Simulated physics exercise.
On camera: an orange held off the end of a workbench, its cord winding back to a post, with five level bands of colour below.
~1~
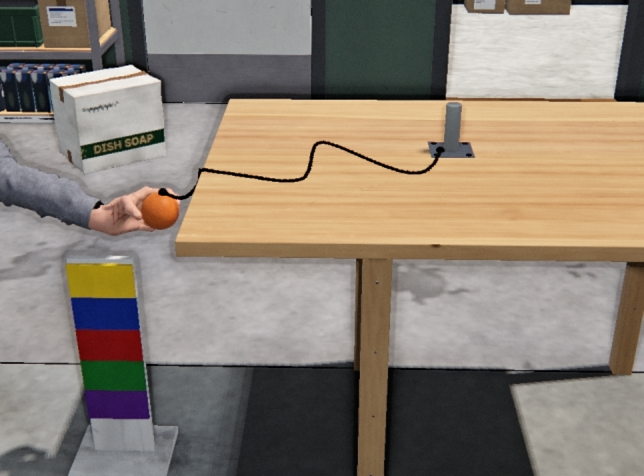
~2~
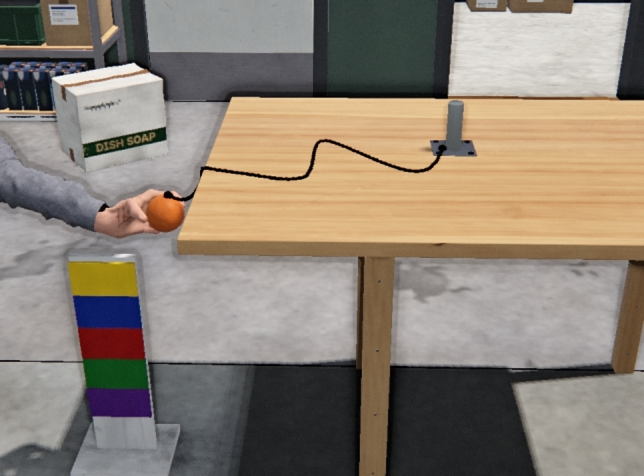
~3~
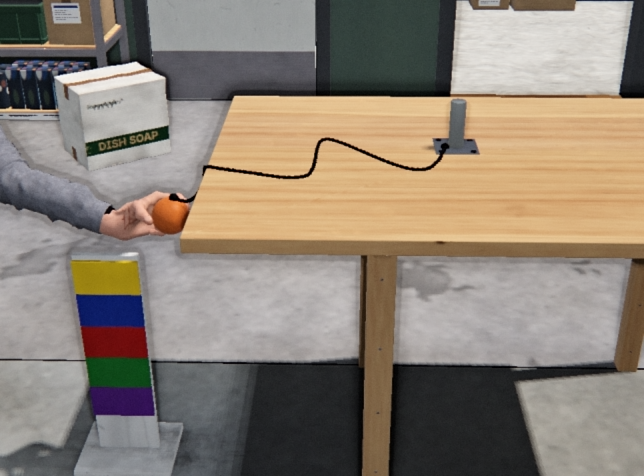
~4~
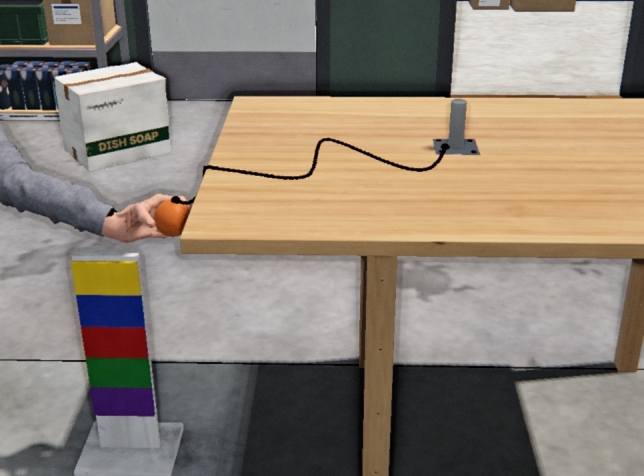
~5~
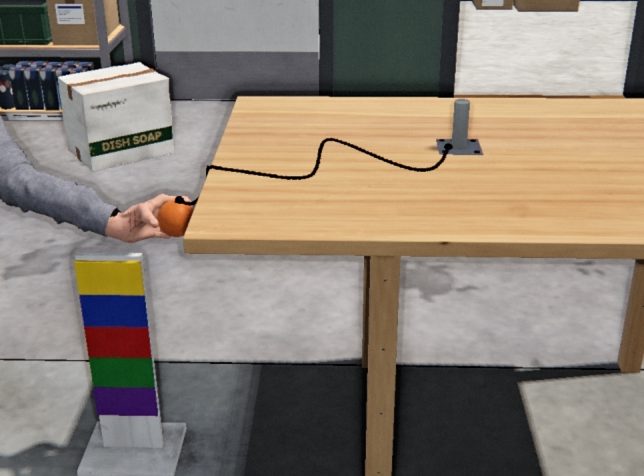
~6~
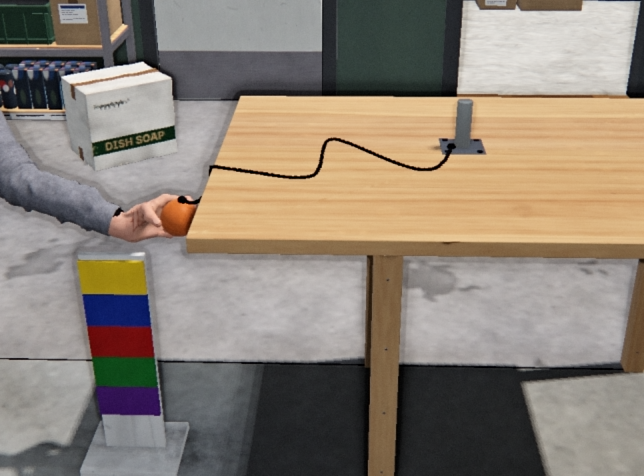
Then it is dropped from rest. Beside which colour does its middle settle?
Its centre hangs level with the green band.
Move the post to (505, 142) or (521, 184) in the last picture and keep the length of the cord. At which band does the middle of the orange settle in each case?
Try by try: Red; red.
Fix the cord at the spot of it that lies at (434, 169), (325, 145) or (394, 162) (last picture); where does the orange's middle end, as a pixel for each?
Near (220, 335), (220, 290) and (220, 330).
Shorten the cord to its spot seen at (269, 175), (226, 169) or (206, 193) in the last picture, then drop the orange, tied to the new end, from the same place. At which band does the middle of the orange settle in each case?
In that order: Yellow; blue; red.
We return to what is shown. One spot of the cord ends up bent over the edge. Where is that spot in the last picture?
That spot is around (323, 153).
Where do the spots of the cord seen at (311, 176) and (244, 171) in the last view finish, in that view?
At (219, 219), then (224, 277).
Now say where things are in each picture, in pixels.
Orange (161, 211); yellow (101, 282); blue (105, 315); red (109, 347); green (113, 377); purple (117, 406), in the first frame.
Orange (166, 213); cord through (436, 163) (377, 160) (318, 144) (308, 173) (235, 173), in the second frame.
Orange (171, 216), in the third frame.
Orange (173, 218); cord through (438, 161) (380, 159) (320, 143) (311, 172) (238, 172), in the fourth frame.
Orange (177, 219), in the fifth frame.
Orange (180, 218); cord through (444, 161) (386, 159) (326, 142) (317, 172) (244, 171), in the sixth frame.
Soon after, orange near (259, 349); level with green.
After that, orange near (209, 365); level with green.
In the end, orange near (232, 366); level with green. Its middle rests at the green band.
